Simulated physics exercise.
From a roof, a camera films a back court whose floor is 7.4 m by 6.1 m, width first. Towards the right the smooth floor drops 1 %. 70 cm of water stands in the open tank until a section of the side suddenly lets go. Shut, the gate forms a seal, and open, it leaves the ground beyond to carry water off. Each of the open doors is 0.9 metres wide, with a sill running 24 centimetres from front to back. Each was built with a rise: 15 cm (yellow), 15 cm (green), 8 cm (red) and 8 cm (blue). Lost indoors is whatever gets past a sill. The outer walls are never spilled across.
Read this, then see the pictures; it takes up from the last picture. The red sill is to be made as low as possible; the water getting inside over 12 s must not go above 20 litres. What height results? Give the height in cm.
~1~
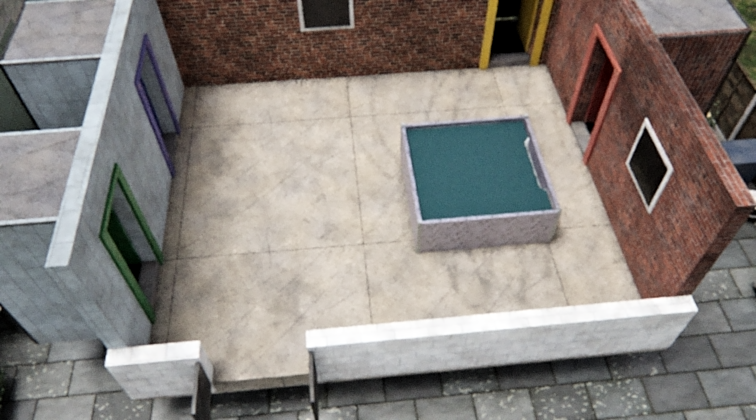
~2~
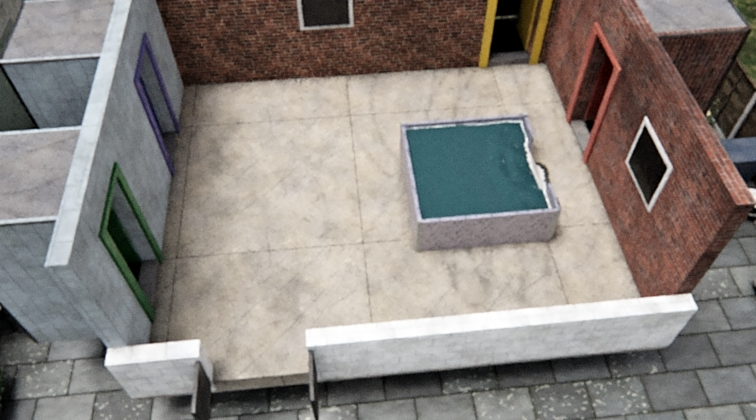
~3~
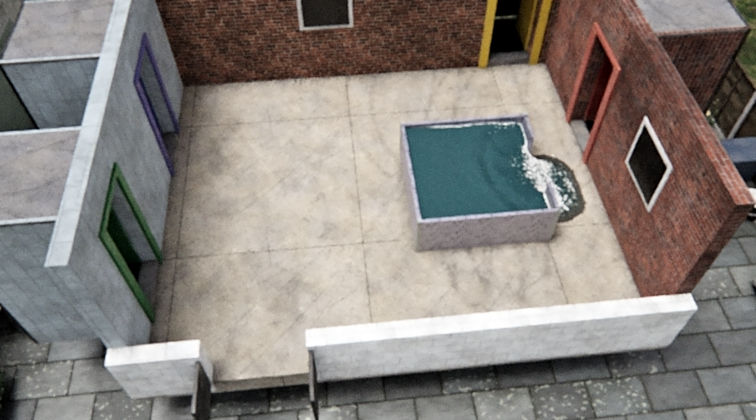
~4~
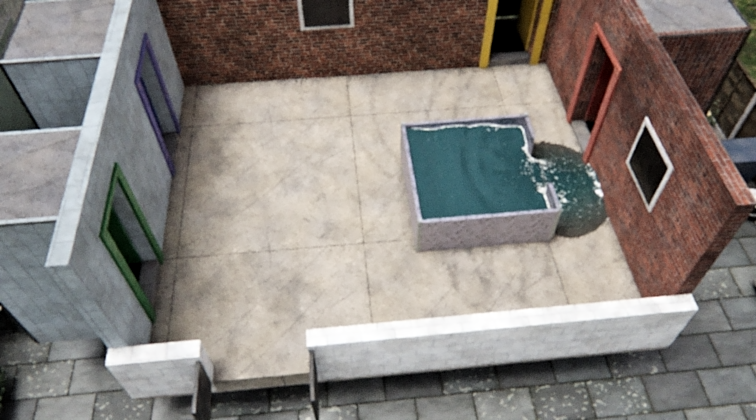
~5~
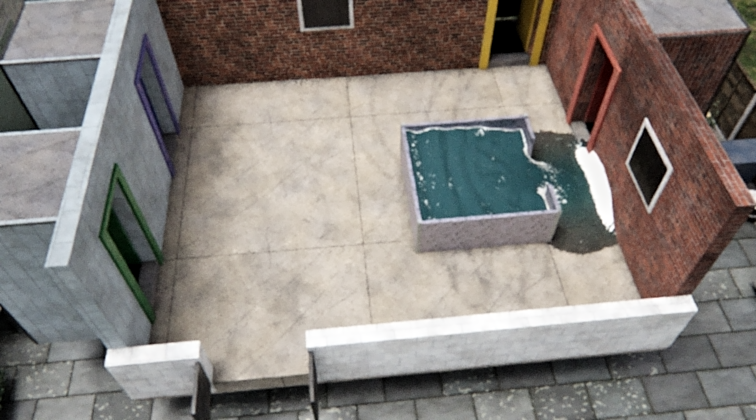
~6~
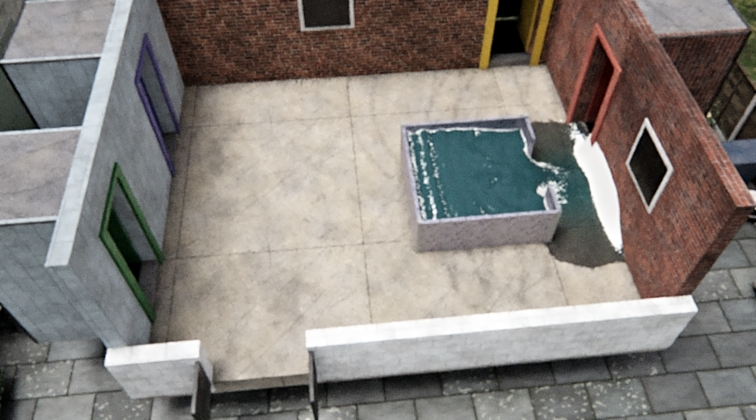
It would have to be roughly 26 cm high.
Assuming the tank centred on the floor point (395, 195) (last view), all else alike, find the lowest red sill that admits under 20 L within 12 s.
You'd need some 27 cm.
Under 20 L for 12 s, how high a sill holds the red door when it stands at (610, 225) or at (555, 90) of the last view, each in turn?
About 32 cm, then about 12.5 cm.
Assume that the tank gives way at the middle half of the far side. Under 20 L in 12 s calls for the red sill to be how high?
A height of around 5.5 cm.
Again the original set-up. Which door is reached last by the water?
Coming last is the blue one.
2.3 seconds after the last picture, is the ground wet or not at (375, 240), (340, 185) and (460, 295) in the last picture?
In order: Untouched, untouched, soaked.
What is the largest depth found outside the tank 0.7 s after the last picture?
52 cm.
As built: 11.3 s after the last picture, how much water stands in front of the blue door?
Depth: Near 4.0 cm.
Then, 0.7 s after the last picture water covers 15 % of the floor, deepest (52 cm) near (586, 189); 22 cm at the red door, 33 litres in over its 8 cm sill.
Then, 2.3 s after the last picture water covers 35 % of the floor, deepest (32 cm) near (652, 326); 16 cm at the red door, 140 litres in over its 8 cm sill.
Then, 11.3 s after the last picture water covers 100 % of the floor, deepest (10 cm) near (648, 316); 6 cm at the red door, 226 litres in over its 8 cm sill.
At the red door as built, the water peaked near 22 cm, 0.7 s after the last picture.
With a sill of 24 cm, 27 litres would have come in within the 12 s; with 28 cm, 13 litres. So under 20 litres takes about 26 cm.
